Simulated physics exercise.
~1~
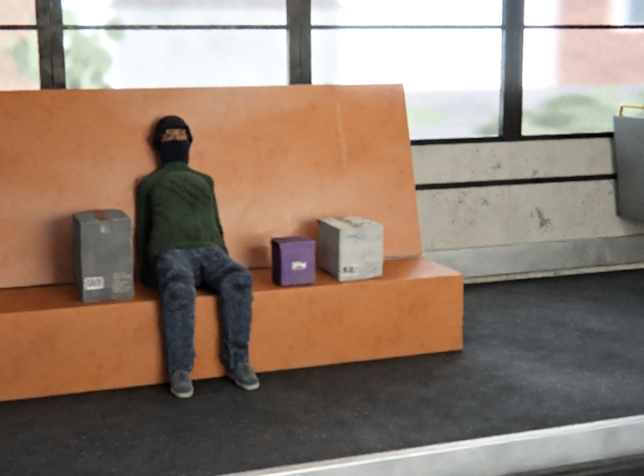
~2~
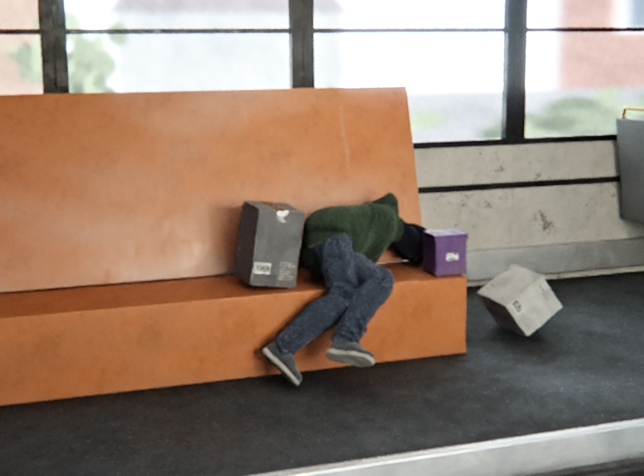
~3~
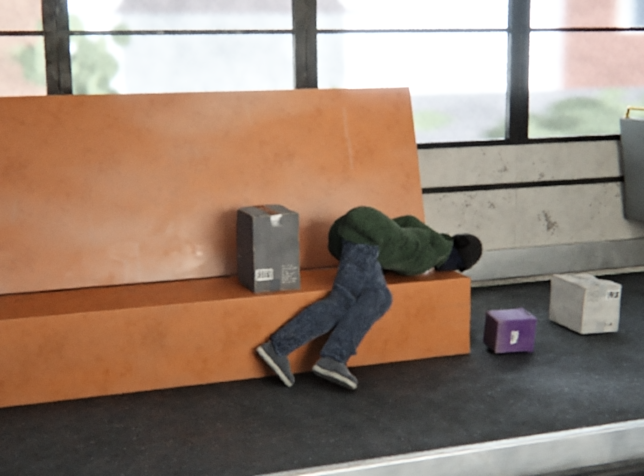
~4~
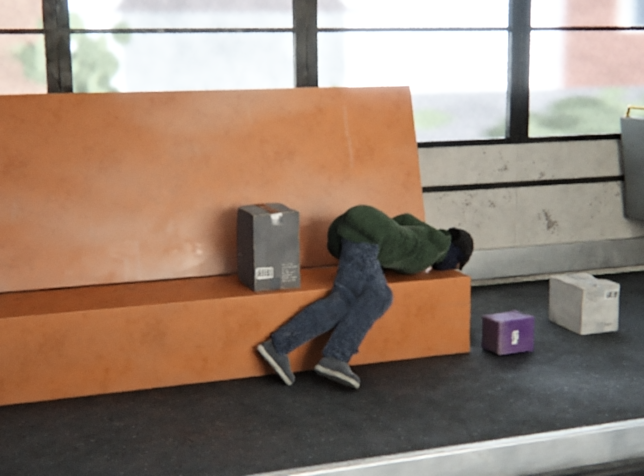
The video shows a masked person in a green top seated on an orange bench among grey, purple and white boxes; all slide right, the person slumping sideways, the white then purple boxes dropping to the floor, while the grey box and slumped person remain on the bench.
